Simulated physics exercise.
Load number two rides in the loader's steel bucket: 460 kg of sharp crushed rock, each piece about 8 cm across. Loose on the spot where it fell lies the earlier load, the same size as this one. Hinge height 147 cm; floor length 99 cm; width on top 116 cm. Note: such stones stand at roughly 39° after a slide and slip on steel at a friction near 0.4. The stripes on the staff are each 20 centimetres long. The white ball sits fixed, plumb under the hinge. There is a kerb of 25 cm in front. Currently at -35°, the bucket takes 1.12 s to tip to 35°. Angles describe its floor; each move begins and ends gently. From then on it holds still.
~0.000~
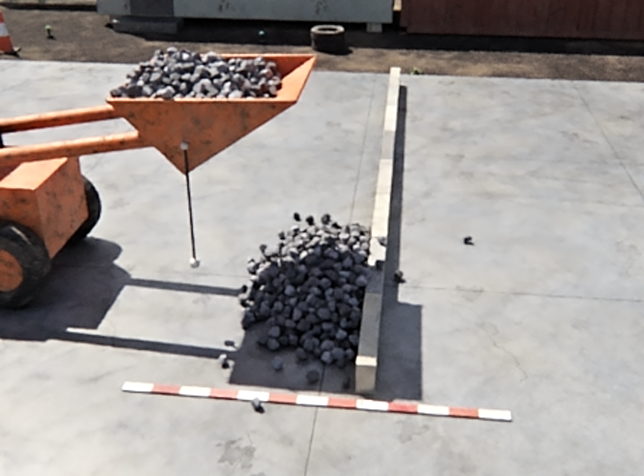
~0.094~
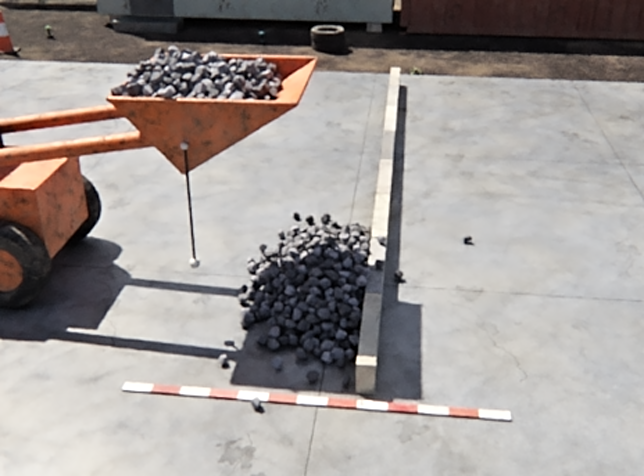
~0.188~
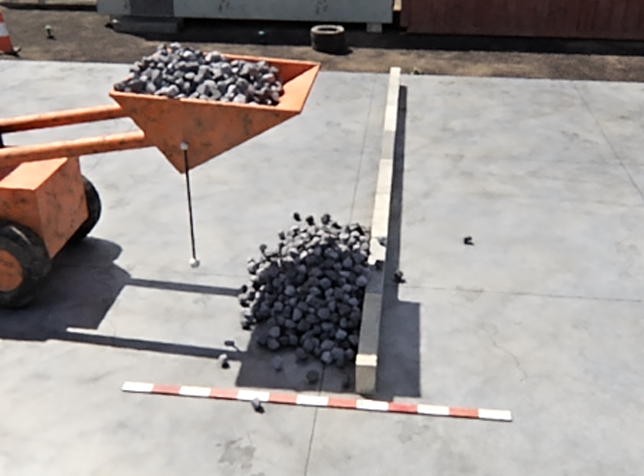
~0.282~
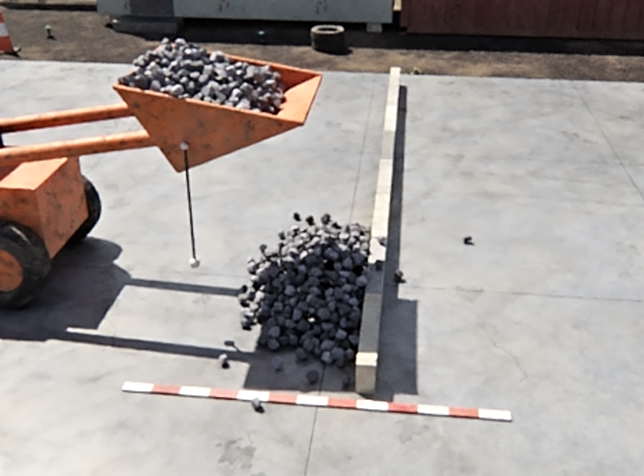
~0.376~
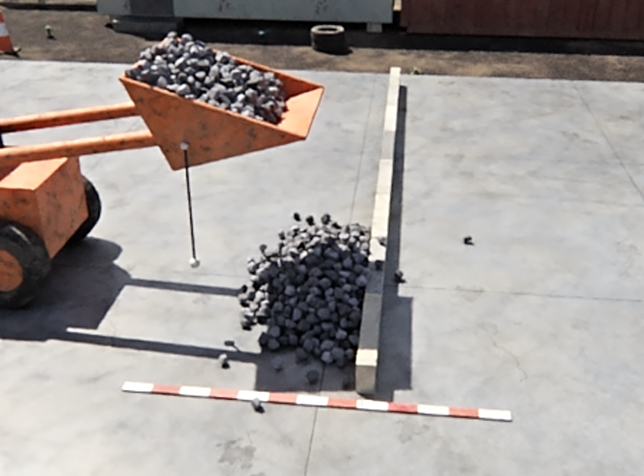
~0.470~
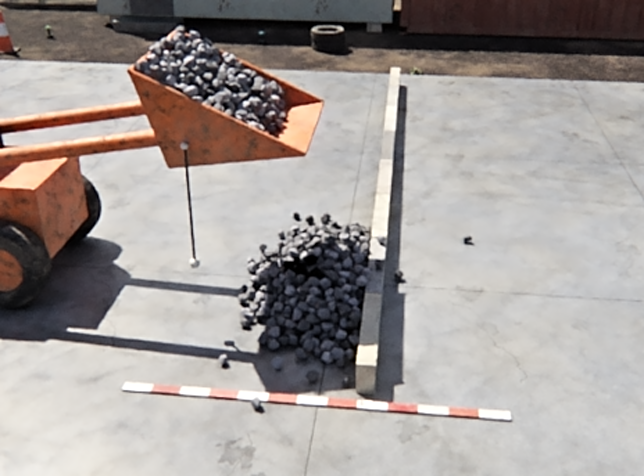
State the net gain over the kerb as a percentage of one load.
14 %.
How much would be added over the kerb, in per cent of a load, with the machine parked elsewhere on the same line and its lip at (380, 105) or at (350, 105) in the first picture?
95 % and 70 %.
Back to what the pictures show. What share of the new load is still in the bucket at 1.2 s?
Some 80 percent, roughly.
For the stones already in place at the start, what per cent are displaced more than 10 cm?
5 %.
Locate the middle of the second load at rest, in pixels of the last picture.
In the last view, somewhere near (333, 260).
After 0.8 s the floor is at 24°; in per cent of one load, 100 in the bucket, 100 on this side of the kerb; the foremost stones are at (387, 268).
After 1.2 s the floor is at 35°; in per cent of one load, 80 in the bucket, 119 on this side of the kerb; the foremost stones are at (387, 268).
After 1.6 s the floor is at 35°; in per cent of one load, 33 in the bucket, 166 on this side of the kerb, 1 over the kerb; the foremost stones are at (406, 254).
After 4.3 s the floor is at 35°; in per cent of one load, 0 in the bucket, 186 on this side of the kerb, 14 over the kerb; the foremost stones are at (491, 278). Net gain over the kerb, 14.
